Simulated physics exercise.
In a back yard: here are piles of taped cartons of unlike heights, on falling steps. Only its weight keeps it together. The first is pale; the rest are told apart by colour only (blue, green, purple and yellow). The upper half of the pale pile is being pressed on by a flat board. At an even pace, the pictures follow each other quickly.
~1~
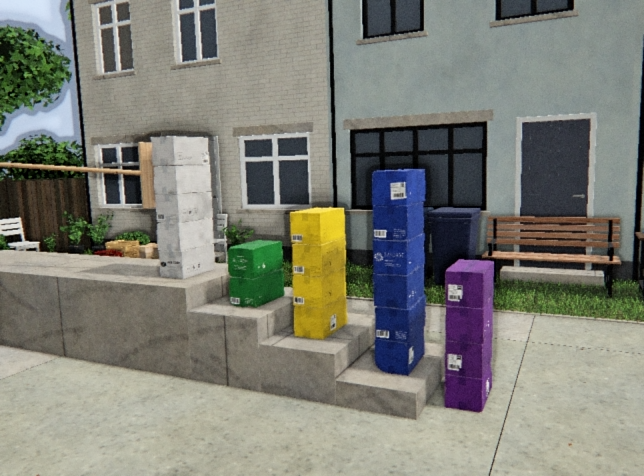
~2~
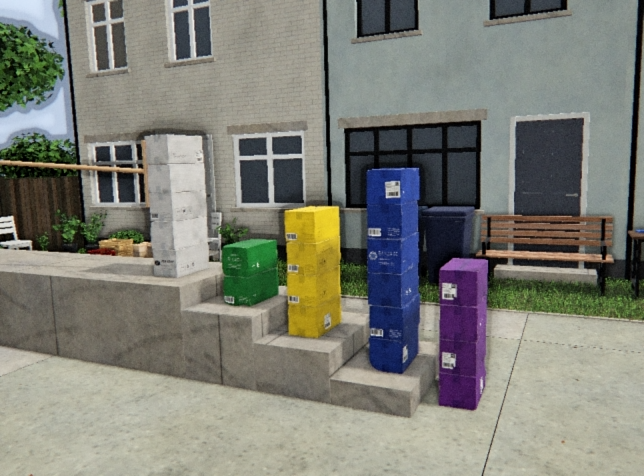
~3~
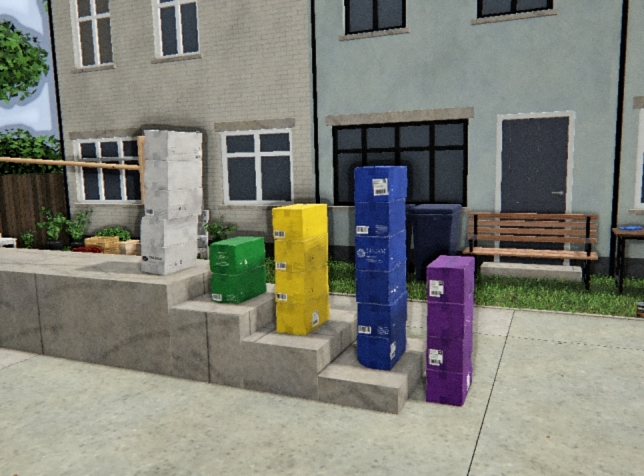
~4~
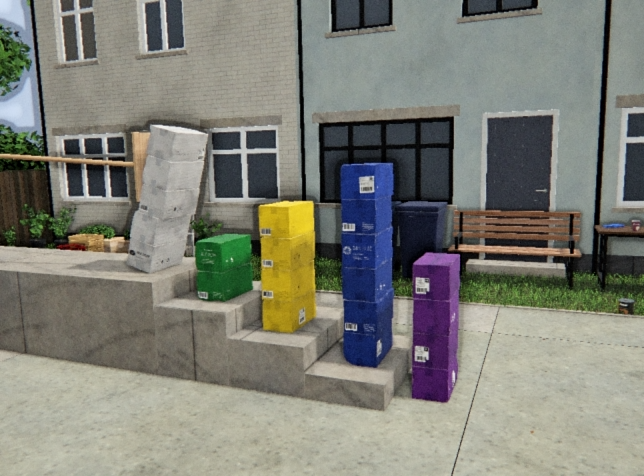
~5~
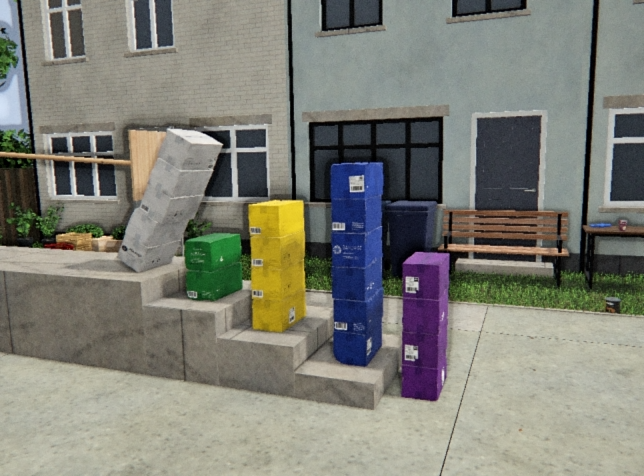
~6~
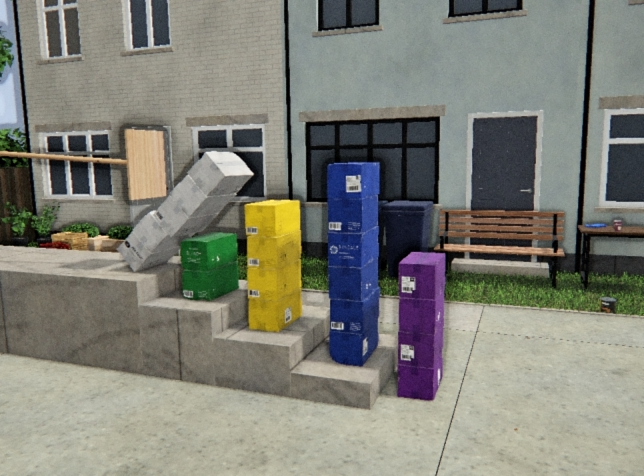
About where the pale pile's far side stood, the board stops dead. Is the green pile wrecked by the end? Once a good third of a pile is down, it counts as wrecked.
No.
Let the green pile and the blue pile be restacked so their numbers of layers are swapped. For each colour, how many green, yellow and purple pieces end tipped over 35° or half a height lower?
The tally reads green 5, then yellow 4, then purple 4.
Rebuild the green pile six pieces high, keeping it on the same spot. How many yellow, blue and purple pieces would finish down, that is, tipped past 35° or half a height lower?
The counts are yellow 4, blue 6 and purple 3.
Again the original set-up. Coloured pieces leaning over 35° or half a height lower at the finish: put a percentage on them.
Around 80 %.
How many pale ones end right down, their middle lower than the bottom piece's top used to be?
The pale count is 4.
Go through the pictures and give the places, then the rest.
In the first picture (pixels give the middle of a visible side; the camera pans a little), board (141, 166) not yet touching; top green carton (269, 259); top yellow carton (305, 229); none of the others has stirred.
The second picture shows board (144, 165) not yet touching; top green carton (263, 258).
The third picture shows board (140, 161) pushing, top of the pale pile leaning barely; top green carton (251, 255); none of the others has stirred.
The fourth picture shows board (134, 158) pushing, top of the pale pile leaning clearly; top green carton (237, 253); none of the others has stirred.
The fifth picture shows board (131, 156) stopped, top of the pale pile leaning well over; top green carton (227, 252); none of the others has stirred.
The sixth picture shows board (127, 155) stopped, top of the pale pile leaning well over; top green carton (223, 252); top purple carton (417, 282); none of the others has stirred.
Shortly afterwards, 5 of the pale pile down; none of the 2 green cartons down (0 of 16 in all colours); top green carton unmoved; top yellow carton tilted clearly.
Next, 5 of the pale pile down; none of the 2 green cartons down (6 of 16 in all colours); top green carton unmoved; top blue carton tilted well over, half its height lower.
Some moments later, 5 of the pale pile down; none of the 2 green cartons down (13 of 16 in all colours); top green carton unmoved; top purple carton on its side.
In the end, 5 of the pale pile down; none of the 2 green cartons down (13 of 16 in all colours); top green carton unmoved; top blue carton upside down. From the last view, middles, top green carton near (212, 251).
